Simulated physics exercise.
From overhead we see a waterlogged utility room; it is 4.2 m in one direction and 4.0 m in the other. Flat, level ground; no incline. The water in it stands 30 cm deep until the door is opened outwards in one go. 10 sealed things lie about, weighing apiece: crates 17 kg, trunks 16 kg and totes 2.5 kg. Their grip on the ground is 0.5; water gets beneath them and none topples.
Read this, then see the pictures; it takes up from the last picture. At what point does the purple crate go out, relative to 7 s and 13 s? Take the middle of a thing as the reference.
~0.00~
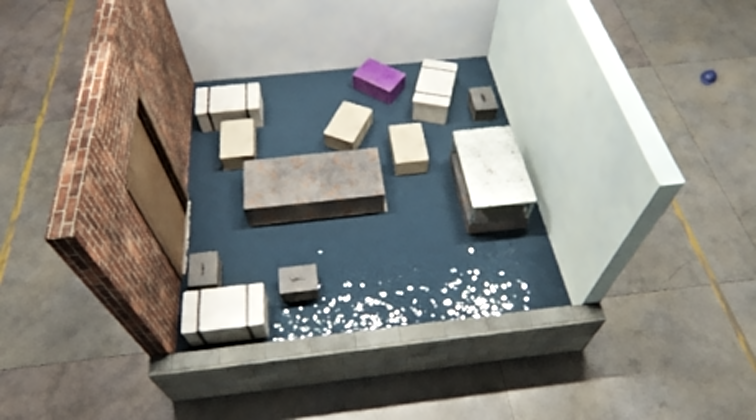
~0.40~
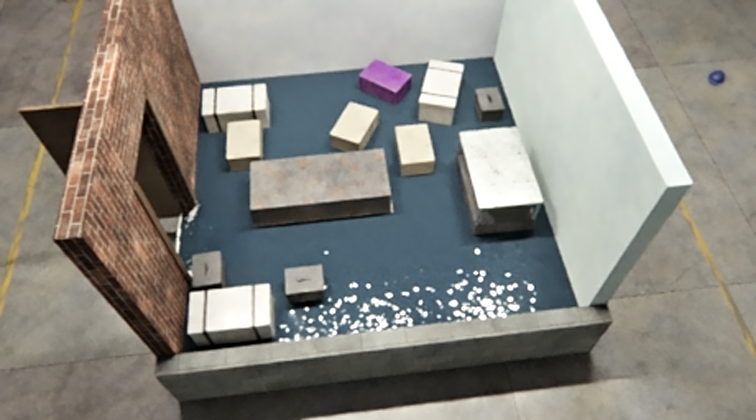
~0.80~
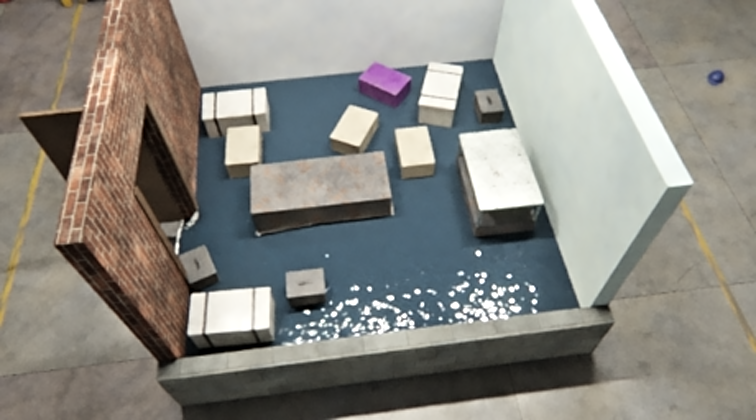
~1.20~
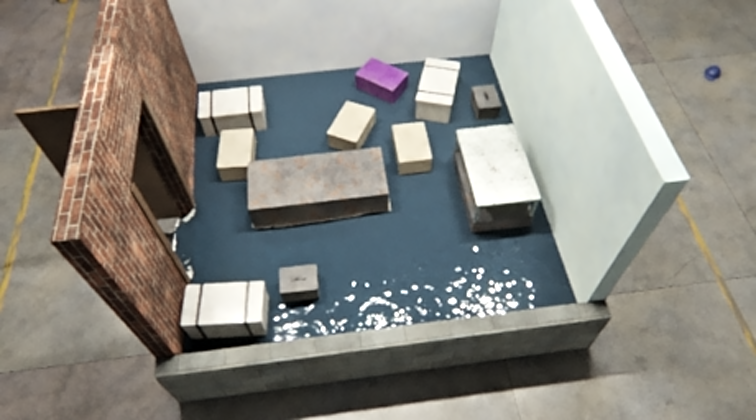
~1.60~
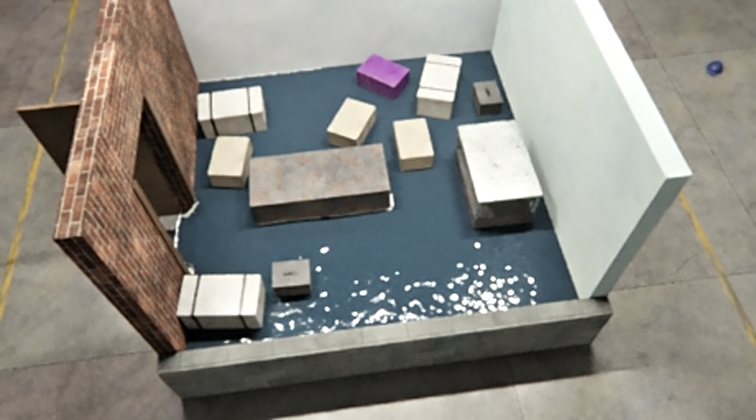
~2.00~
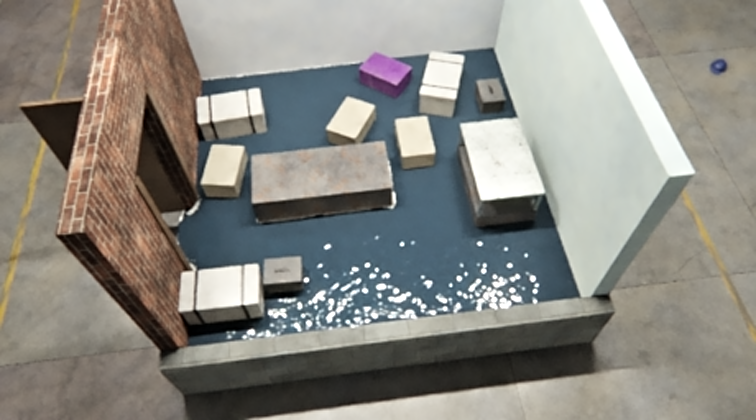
Its exit comes too late for the window, if at all.
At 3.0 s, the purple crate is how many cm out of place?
Around 10 cm from the start by that time.
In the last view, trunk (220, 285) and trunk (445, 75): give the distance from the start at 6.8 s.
Going in turn, the first is gone out while the second sits 20 cm off.
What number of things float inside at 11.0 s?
It comes to 7.
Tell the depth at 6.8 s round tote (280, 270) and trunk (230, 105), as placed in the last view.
Depth approx. 21 cm / 21 cm.
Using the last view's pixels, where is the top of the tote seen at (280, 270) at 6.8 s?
Near (276, 221).
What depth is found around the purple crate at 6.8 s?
I'd put it at about 22 cm.
After 3.0 s the purple crate is near (376, 70), 0.1 m from its start, afloat; 1 of 10 are out; 9 afloat.
After 6.8 s the purple crate is near (368, 77), 0.3 m from its start, afloat; 3 of 10 are out; 7 afloat.
After 11.0 s the purple crate is near (340, 85), 0.7 m from its start, afloat; 3 of 10 are out; 7 afloat.
After 15.0 s the purple crate is near (338, 89), 0.7 m from its start, afloat; 4 of 10 are out; 6 afloat.
